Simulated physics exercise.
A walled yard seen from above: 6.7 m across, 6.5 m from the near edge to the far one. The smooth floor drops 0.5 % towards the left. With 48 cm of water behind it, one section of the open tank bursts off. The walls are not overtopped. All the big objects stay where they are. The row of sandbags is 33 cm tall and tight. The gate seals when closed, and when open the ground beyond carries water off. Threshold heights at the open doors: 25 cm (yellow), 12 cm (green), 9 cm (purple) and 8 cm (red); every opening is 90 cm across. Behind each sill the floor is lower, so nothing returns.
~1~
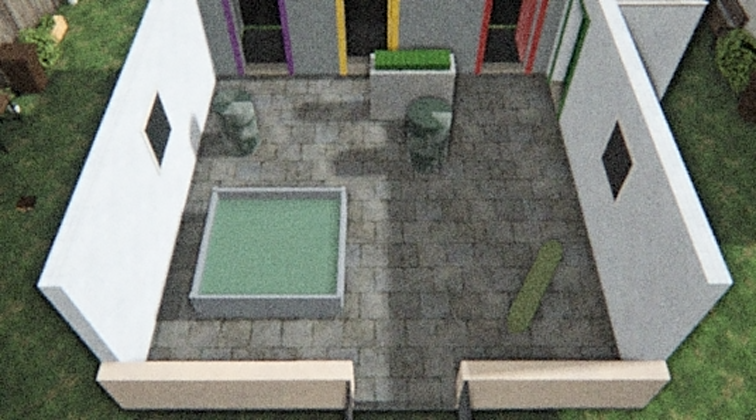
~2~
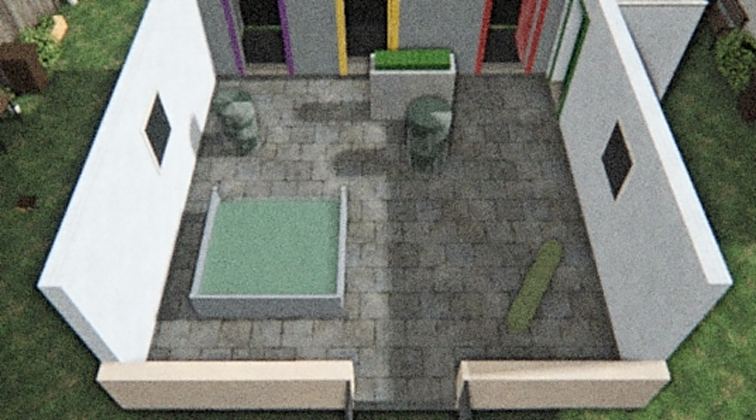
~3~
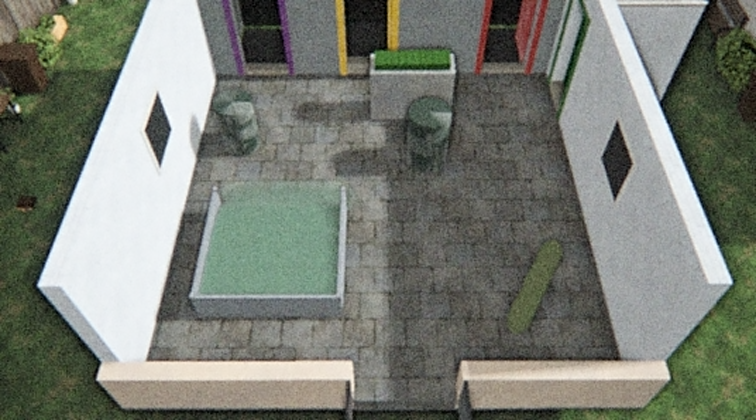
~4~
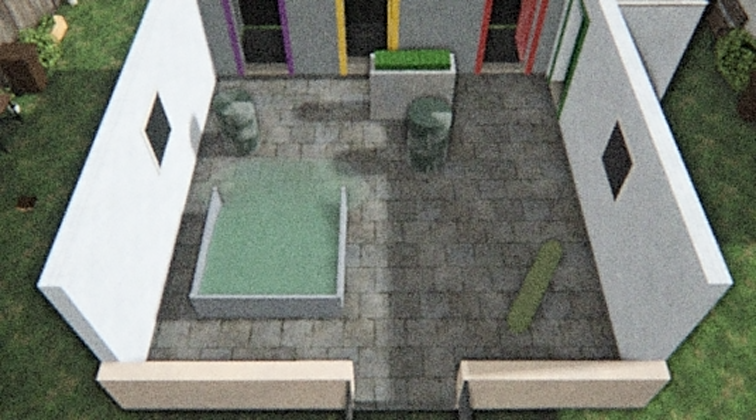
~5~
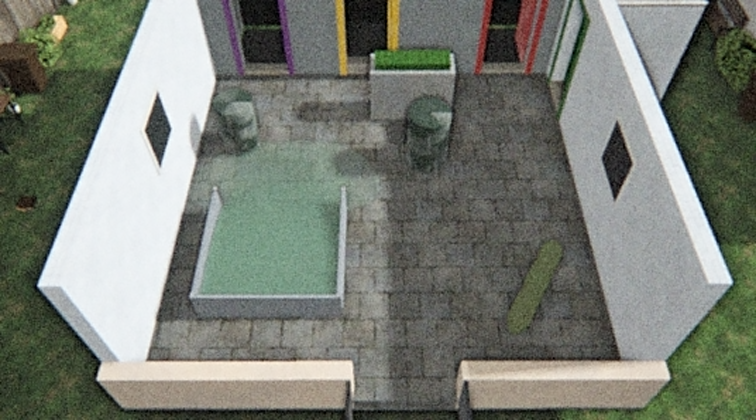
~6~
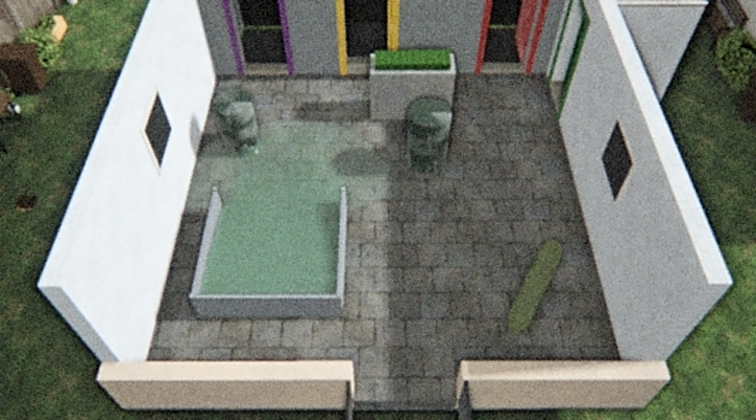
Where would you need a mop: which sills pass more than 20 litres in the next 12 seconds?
Within that time: At the yellow door it keeps below the limit; at the green door it does not reach the limit; at the purple door it goes over the limit; at the red door it does not reach the limit.
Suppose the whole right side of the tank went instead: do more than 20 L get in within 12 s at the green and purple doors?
Against that limit: Green under, purple not over.
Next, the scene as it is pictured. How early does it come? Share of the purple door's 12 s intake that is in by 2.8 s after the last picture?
Some 70 per cent by then.
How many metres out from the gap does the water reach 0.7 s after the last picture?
Some 3.6 m out.
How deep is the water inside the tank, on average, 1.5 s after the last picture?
Some 16 cm.
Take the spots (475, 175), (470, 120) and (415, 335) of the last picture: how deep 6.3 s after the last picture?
In that order: 2, 4 and 0 cm.
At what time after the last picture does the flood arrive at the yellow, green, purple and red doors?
Arrival: Yellow 0.8 s, green 3.0 s, purple 0.6 s, red 2.4 s.
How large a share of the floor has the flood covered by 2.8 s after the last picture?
Near 45 per cent is wet.
Then, 0.7 s after the last picture water covers 25 % of the floor and is deepest (28 cm) near (246, 162); yellow door not reached, green door not reached, purple door 8 cm at the sill, 0 L in, red door not reached.
Then, 1.5 s after the last picture water covers 30 % of the floor and is deepest (26 cm) near (314, 76); yellow door 21 cm at the sill, 0 L in, green door not reached, purple door 18 cm at the sill, 19 L in, red door not reached.
Then, 2.8 s after the last picture water covers 45 % of the floor and is deepest (21 cm) near (217, 76); yellow door 16 cm at the sill, 0 L in, green door not reached, purple door 18 cm at the sill, 76 L in, red door 3 cm at the sill, 0 L in.
Then, 6.3 s after the last picture water covers 70 % of the floor and is deepest (10 cm) near (215, 82); yellow door 8 cm at the sill, 0 L in, green door 8 cm at the sill, 4 L in, purple door 9 cm at the sill, 109 L in, red door 7 cm at the sill, 1 L in.
Then, 11.3 s after the last picture water covers 95 % of the floor and is deepest (6 cm) near (402, 371); yellow door 3 cm at the sill, 0 L in, green door 4 cm at the sill, 4 L in, purple door 4 cm at the sill, 110 L in, red door 4 cm at the sill, 2 L in.
